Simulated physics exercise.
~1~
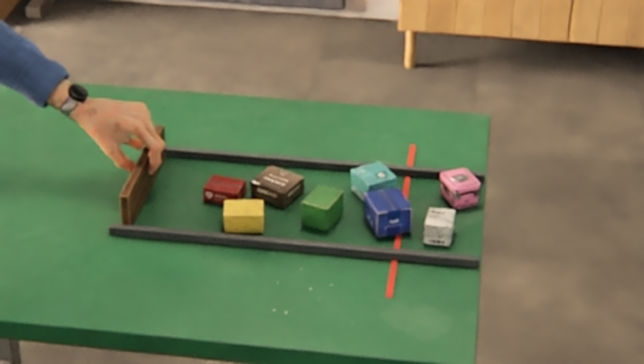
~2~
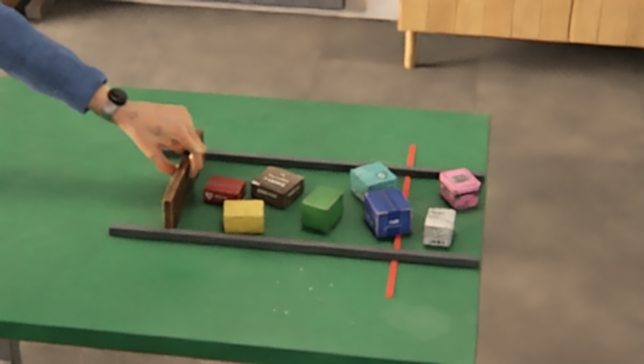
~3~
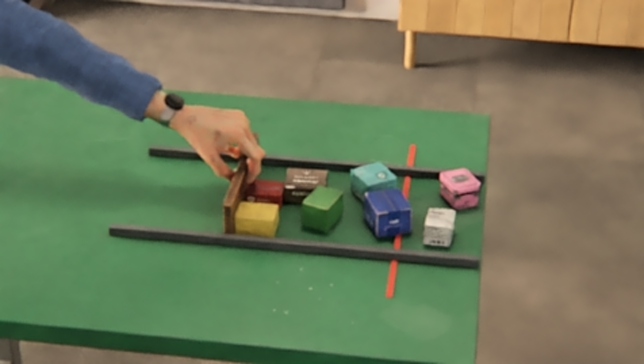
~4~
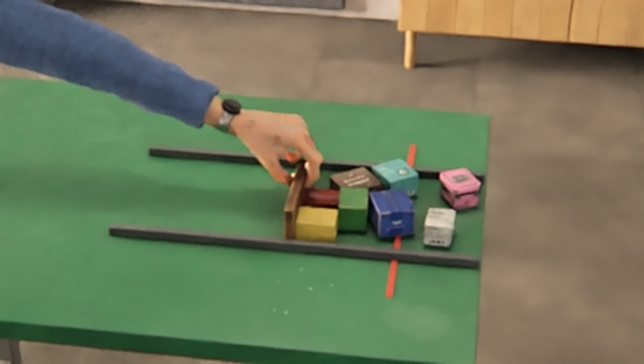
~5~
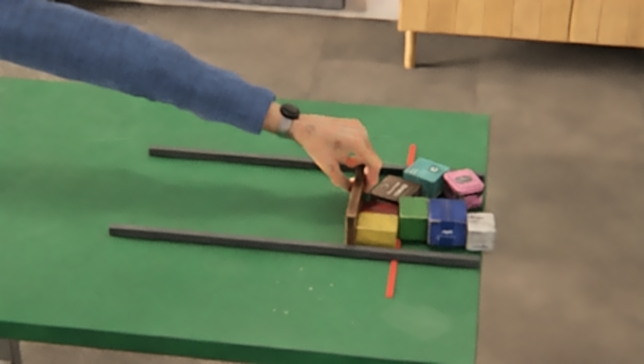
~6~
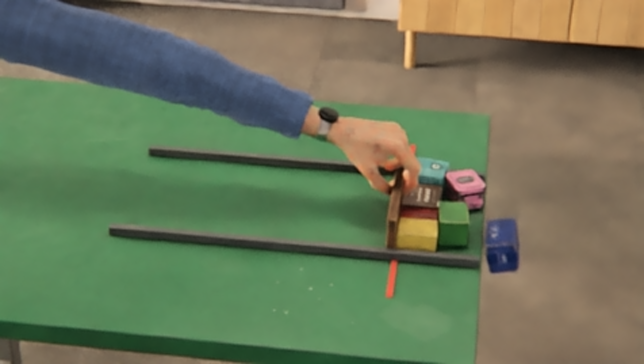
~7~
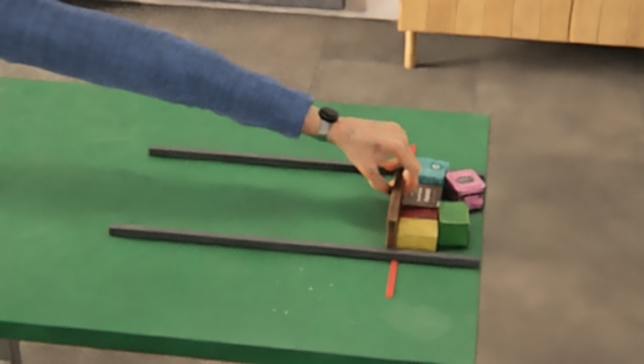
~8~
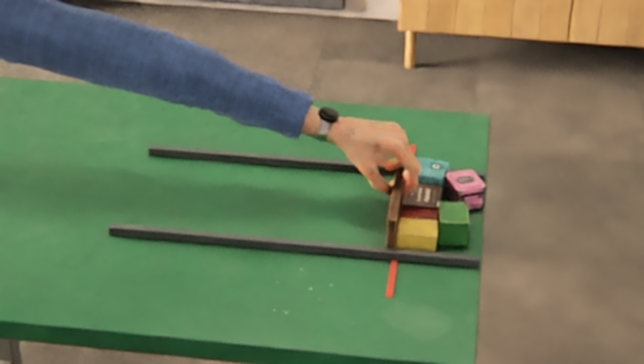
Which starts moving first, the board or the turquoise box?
The board starts moving first, sliding right in the hand. The turquoise box stays still until later, once the board has already pushed other pieces along.
On a green table, a hand sweeping small boxes rightward with a board, the white and blue ones dropping off the edge.
